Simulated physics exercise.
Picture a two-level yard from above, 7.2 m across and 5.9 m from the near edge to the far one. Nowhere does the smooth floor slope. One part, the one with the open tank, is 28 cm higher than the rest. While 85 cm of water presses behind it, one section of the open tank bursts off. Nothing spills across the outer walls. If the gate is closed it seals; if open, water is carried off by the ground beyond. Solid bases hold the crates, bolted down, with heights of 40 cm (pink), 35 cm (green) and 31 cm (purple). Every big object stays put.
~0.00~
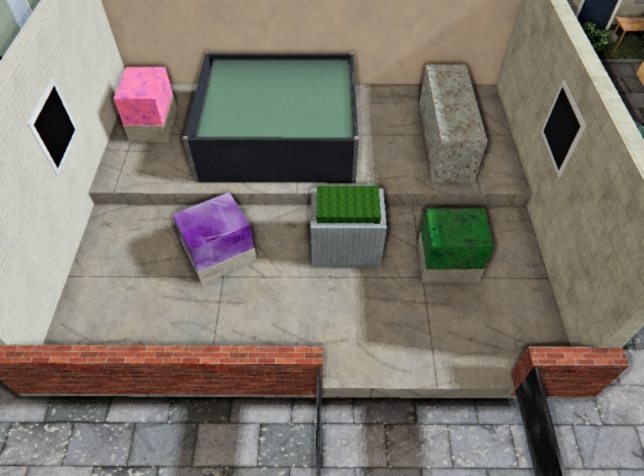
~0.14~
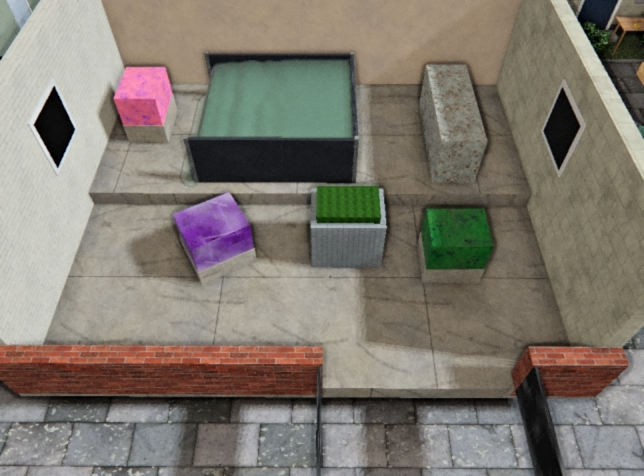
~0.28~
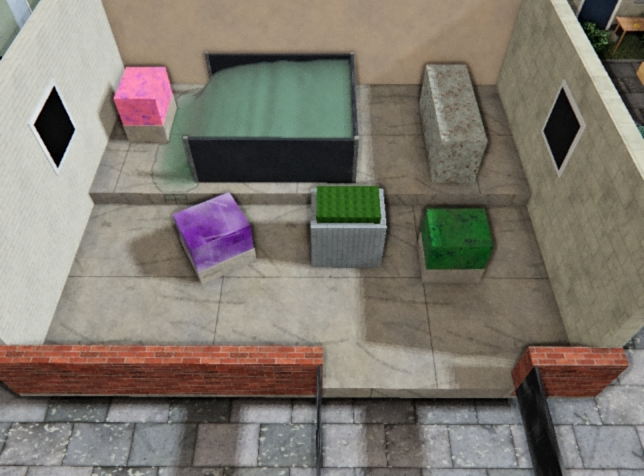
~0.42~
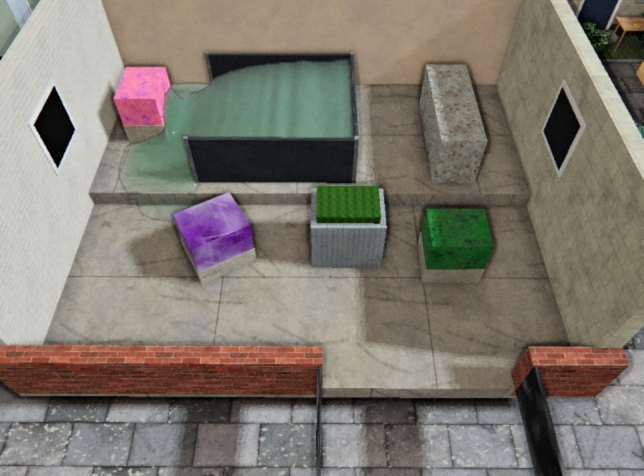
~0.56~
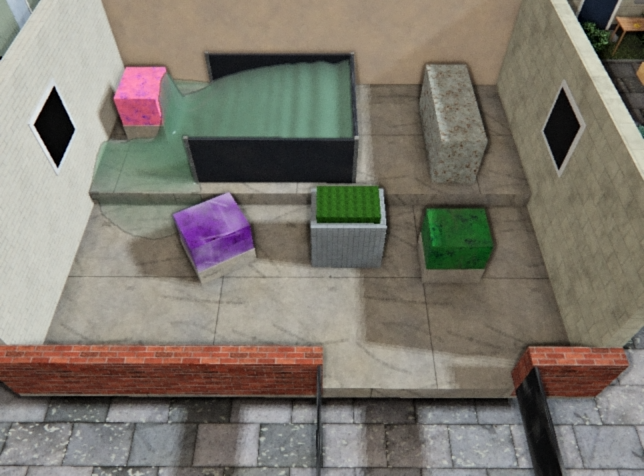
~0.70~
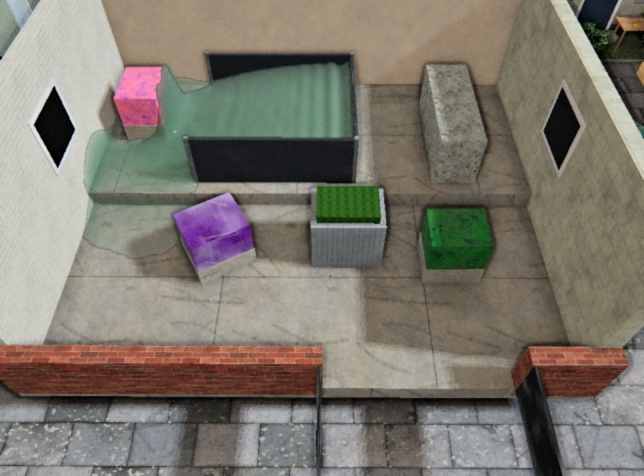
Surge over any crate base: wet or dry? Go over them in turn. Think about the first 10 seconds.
At the end, the pink crate is reached by water. The green crate remains dry. The purple crate remains dry.
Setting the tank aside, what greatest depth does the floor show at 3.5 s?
Depth max: Approx. 50 cm.
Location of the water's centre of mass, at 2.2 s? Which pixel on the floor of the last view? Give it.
(196, 155).
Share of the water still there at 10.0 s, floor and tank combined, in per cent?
Around 88 percent of the water.
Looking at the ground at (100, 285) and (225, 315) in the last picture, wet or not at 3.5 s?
Awash, then awash.
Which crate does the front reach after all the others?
That would be the green one.
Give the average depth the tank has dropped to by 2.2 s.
Some 35 cm on average.
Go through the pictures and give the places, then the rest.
In the first picture, the open tank at (276, 97) is whole and still, 85 cm deep.
In the second picture, the front is at (213, 95), 1.2 m from the gap at (206, 124); 0.4 m2 of floor is under water; 85 cm left at the back of the open tank.
In the third picture, the front is at (164, 187), 1.4 m from the gap at (206, 125); 1.6 m2 of floor is under water; 85 cm left at the back of the open tank.
In the fourth picture, the front is at (150, 212), 1.8 m from the gap at (206, 126); 3.0 m2 of floor is under water; 84 cm left at the back of the open tank.
In the fifth picture, water pours out at (206, 126) and has run 2.2 m, to (128, 226); deepest outside 109 cm, 80 cm at the open tank's back.
In the sixth picture, water pours out at (206, 127) and has run 2.7 m, to (85, 232); deepest outside 118 cm, 72 cm at the open tank's back.
After 1.4 s water covers 20 % of the floor and is deepest (63 cm) near (129, 87); pink plinth reached, green plinth not reached, purple plinth reached.
After 2.2 s water covers 30 % of the floor and is deepest (64 cm) near (113, 130); pink plinth reached, green plinth not reached, purple plinth reached.
After 3.5 s water covers 60 % of the floor and is deepest (50 cm) near (80, 357); pink plinth reached, green plinth reached, purple plinth reached.
After 6.0 s water covers 90 % of the floor and is deepest (29 cm) near (558, 312); pink plinth reached, green plinth reached, purple plinth reached.
After 10.0 s water covers 95 % of the floor and is deepest (25 cm) near (35, 369); highest at the pink plinth 108 cm, highest at the green plinth 25 cm, highest at the purple plinth 21 cm.
